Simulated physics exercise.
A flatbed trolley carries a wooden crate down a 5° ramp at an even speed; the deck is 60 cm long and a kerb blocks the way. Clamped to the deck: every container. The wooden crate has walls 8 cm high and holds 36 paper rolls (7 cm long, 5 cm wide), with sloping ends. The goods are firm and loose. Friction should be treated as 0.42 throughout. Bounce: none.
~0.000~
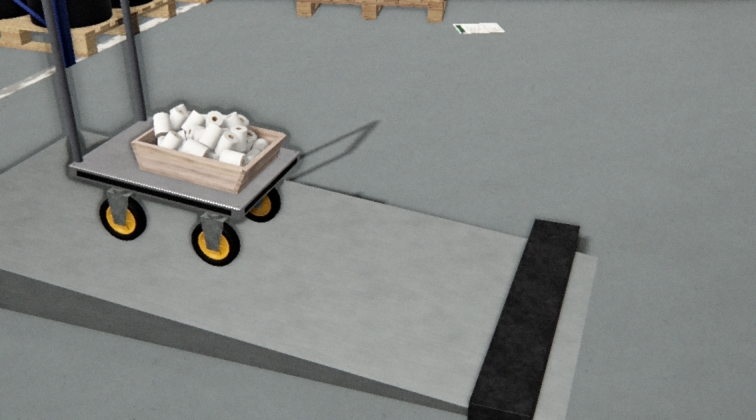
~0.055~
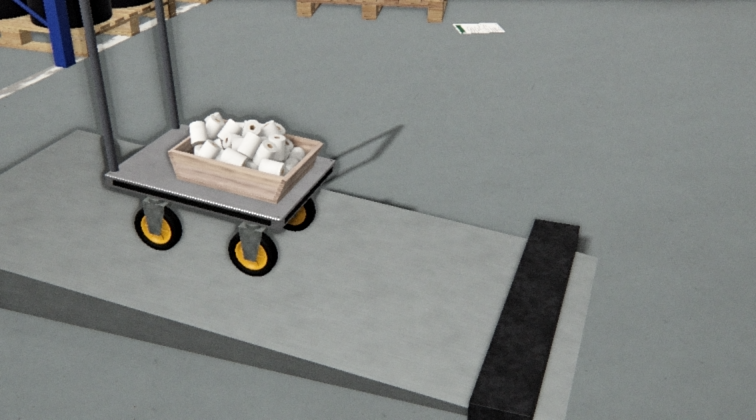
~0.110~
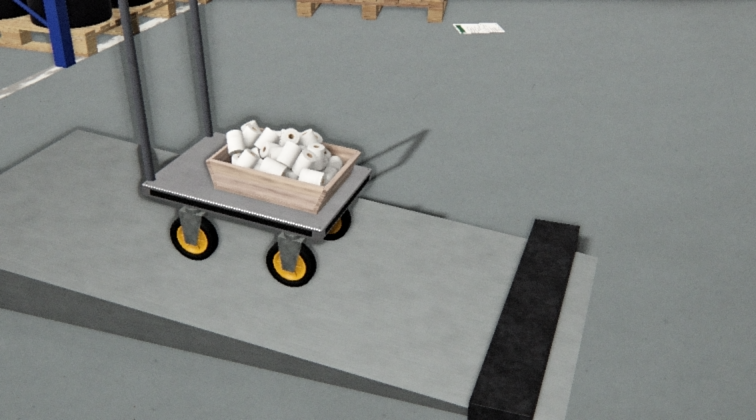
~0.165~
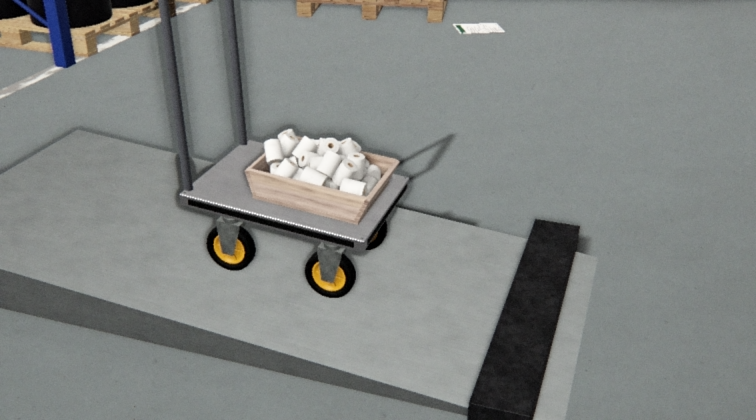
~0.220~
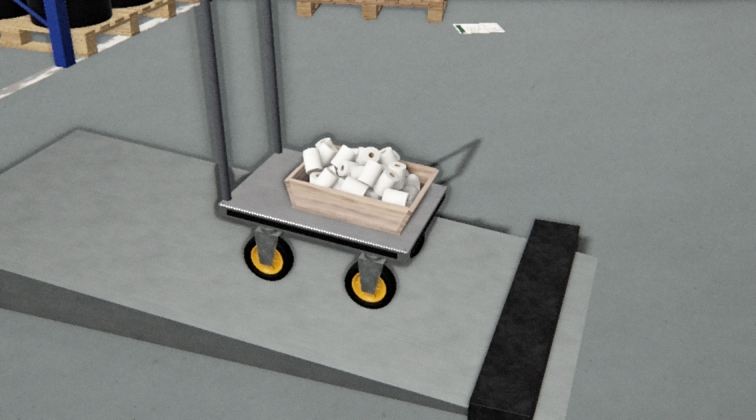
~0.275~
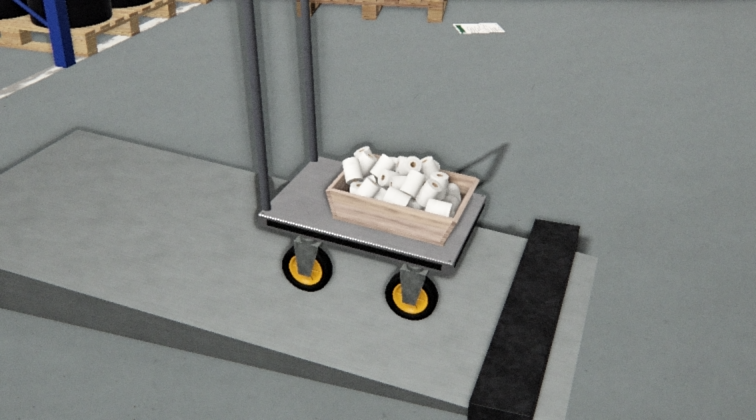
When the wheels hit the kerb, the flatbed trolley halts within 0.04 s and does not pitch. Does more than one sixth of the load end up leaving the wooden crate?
Left behind: Below five sixths.
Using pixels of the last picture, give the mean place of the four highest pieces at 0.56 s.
Mean place: About (546, 167) in the last picture.
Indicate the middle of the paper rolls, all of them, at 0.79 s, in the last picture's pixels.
Their middle is at about (511, 221).
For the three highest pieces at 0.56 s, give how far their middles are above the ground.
Mean height: Near 54 cm.
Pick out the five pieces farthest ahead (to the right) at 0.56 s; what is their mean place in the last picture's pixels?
About (592, 199).
After 0.34 s, impact.
After 0.44 s, wooden crate 34 in, 2 out.
After 0.56 s, wooden crate 25 in, 11 out.
After 0.79 s, wooden crate 23 in, 13 out.
When it is over (at 1.29 s), wooden crate 22 in, 14 out. Asked share, 14 of 36, 39 per cent.
